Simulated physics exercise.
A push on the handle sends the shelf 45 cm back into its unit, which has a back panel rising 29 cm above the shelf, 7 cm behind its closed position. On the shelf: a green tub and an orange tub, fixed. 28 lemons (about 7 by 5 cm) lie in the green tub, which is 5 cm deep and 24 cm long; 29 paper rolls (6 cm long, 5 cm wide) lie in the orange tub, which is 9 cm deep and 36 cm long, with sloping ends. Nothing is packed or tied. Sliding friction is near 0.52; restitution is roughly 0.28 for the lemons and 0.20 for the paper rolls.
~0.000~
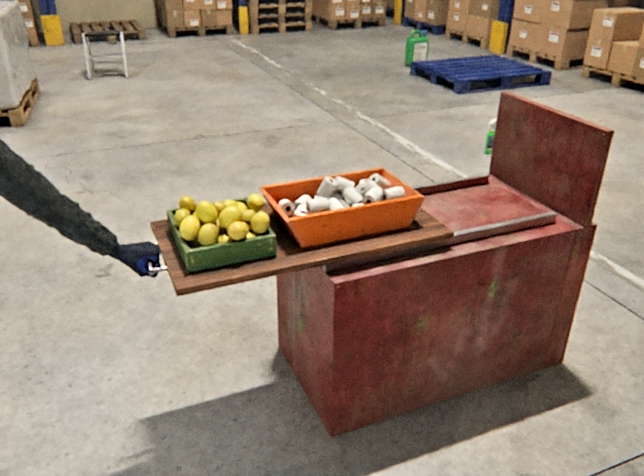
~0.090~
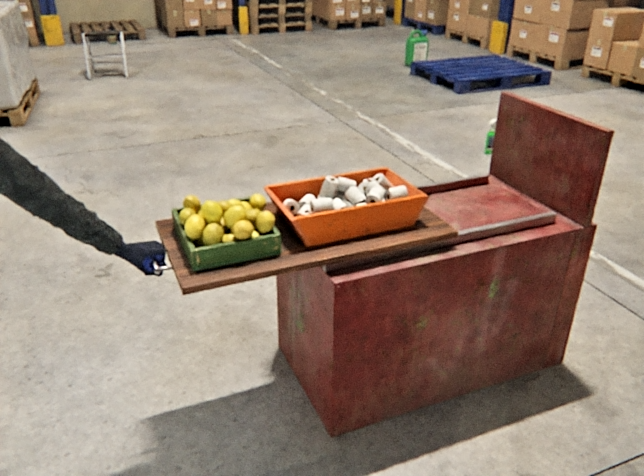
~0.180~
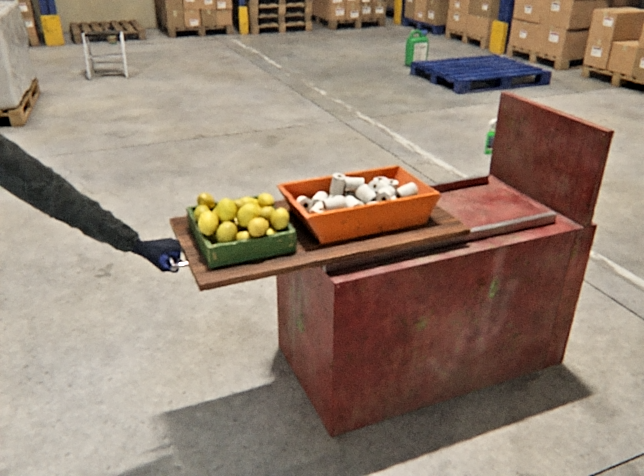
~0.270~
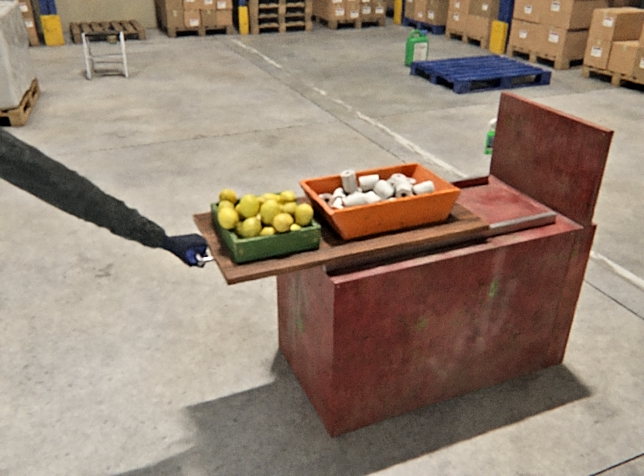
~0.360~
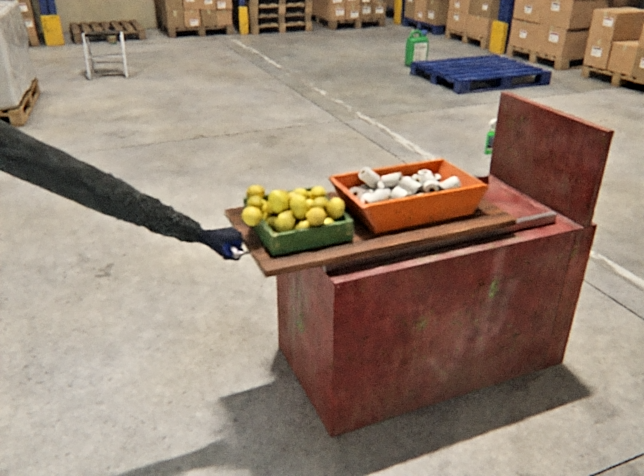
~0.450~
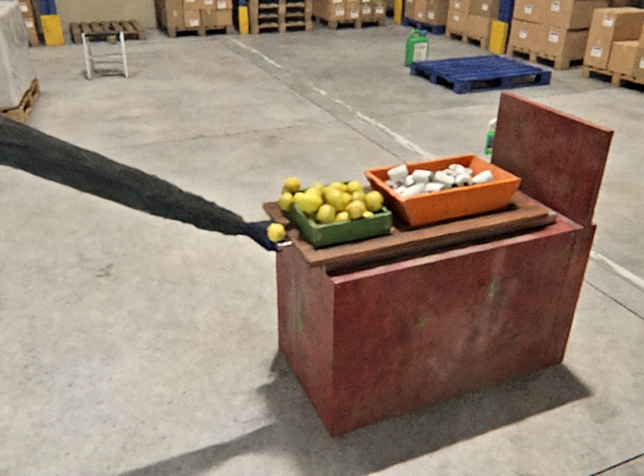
An arm in a dark sleeve and glove reaches in from the left, in a warehouse seen from slightly above by a still camera, with cartons and pallets behind. It grips the handle of a brown shelf on a red unit, a green tub of yellow lemons left of an orange tub of white rolls. The hand pushes the shelf rightward into the unit, carrying both tubs toward the back panel, as lemons shift and one leaves the green tub near the glove.
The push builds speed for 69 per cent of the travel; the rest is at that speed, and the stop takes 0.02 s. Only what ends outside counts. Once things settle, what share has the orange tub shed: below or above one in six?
It sheds less than a sixth of them.
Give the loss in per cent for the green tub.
About: Green tub 25 per cent.
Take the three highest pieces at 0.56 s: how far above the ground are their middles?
Some 82 cm up.
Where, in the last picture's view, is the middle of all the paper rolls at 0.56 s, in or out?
Around (473, 184).
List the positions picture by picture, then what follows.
In the first picture (places track the rim corner closest to us here), orange tub (290, 219); green tub (190, 250); 0 cm pushed; all still inside.
In the second picture, orange tub (295, 218); green tub (196, 249); 2 cm pushed.
In the third picture, orange tub (310, 215); green tub (212, 246); 6 cm pushed.
In the fourth picture, orange tub (334, 211); green tub (239, 241); 14 cm pushed.
In the fifth picture, orange tub (366, 205); green tub (275, 234); 25 cm pushed; 1 out, the lowest lemon at (252, 216).
In the sixth picture, orange tub (404, 199); green tub (318, 226); 39 cm pushed; 2 out, the lowest lemon at (276, 233).
After 0.48 s, end of travel.
After 0.56 s, the green tub is down by 4 of 28 and the orange tub has all 29.
After 0.68 s, the green tub is down by 7 of 28 and the orange tub is down by 1 of 29.
After 0.90 s, the green tub is down by 7 of 28 and the orange tub is down by 2 of 29.
Outcome (at 1.33 s), the green tub is down by 7 of 28 and the orange tub is down by 2 of 29. Asked share, 2 of 29, 7 per cent.
